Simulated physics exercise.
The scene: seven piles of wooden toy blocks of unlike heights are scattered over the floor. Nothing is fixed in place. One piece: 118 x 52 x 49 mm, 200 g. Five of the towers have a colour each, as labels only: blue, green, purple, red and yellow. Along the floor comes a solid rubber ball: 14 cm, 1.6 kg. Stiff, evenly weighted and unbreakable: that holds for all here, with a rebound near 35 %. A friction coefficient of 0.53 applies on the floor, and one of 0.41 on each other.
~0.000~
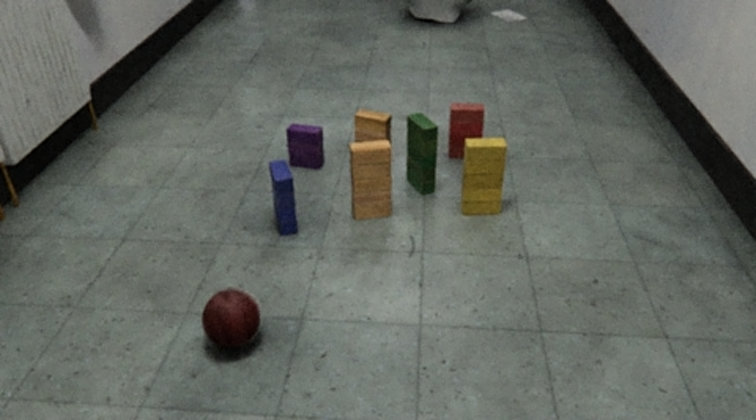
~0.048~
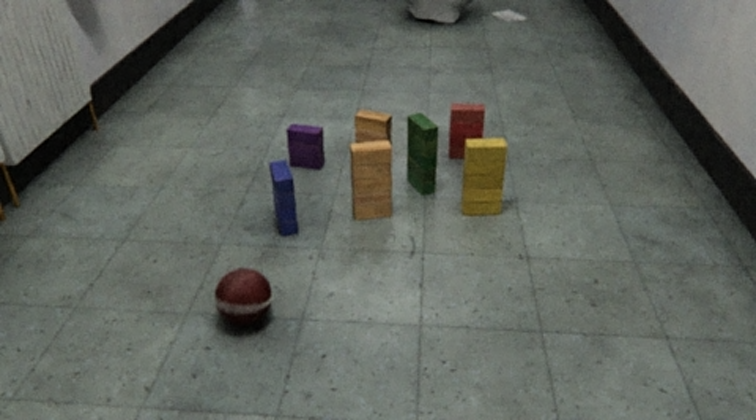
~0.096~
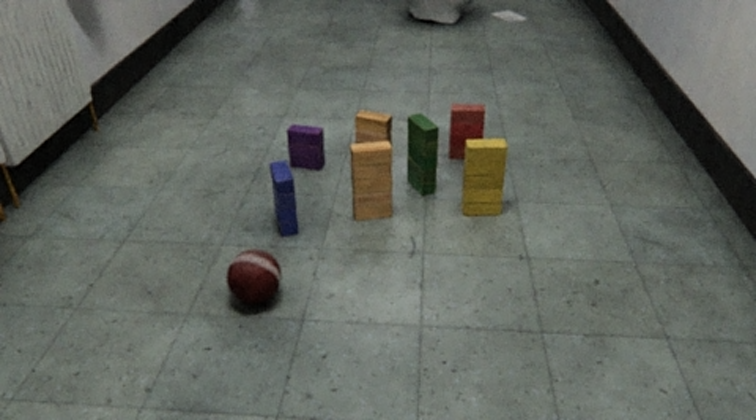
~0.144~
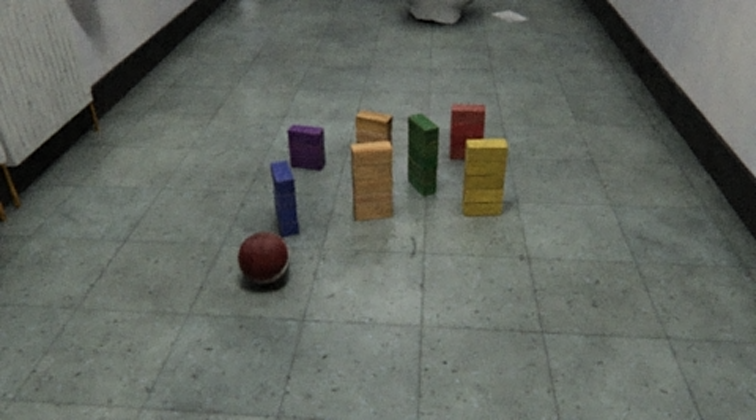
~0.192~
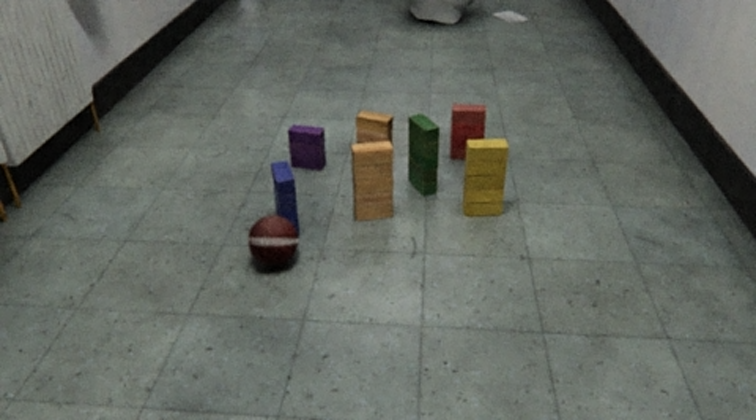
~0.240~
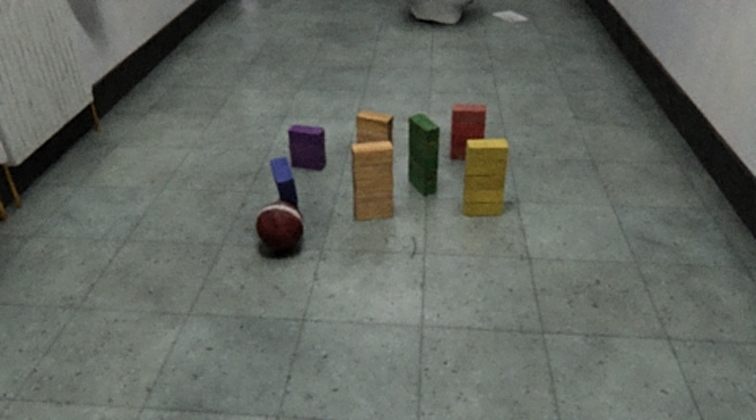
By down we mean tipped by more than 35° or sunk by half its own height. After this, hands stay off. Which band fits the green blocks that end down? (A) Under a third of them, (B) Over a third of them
Under a third of them.
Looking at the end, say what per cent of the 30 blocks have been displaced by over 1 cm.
That makes 35 percent.
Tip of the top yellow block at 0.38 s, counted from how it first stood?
Angle from initial pose, roughly 0 deg - estimate.
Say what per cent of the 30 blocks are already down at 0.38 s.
5 per cent at that moment.
Around 0.38 s, ball still moving; none of the 5 green blocks down (1 of 30 in all colours); top green block unmoved; top blue block on its side.
Around 0.72 s, ball still moving; none of the 5 green blocks down (5 of 30 in all colours); top green block unmoved; top blue block upside down.
Finally (1.5 s), ball rolling away; none of the 5 green blocks down (6 of 30 in all colours); top green block unmoved; top blue block upside down. That is 0 per cent. Seen by the last camera, middles, top green block near (424, 128), top blue block near (288, 169).
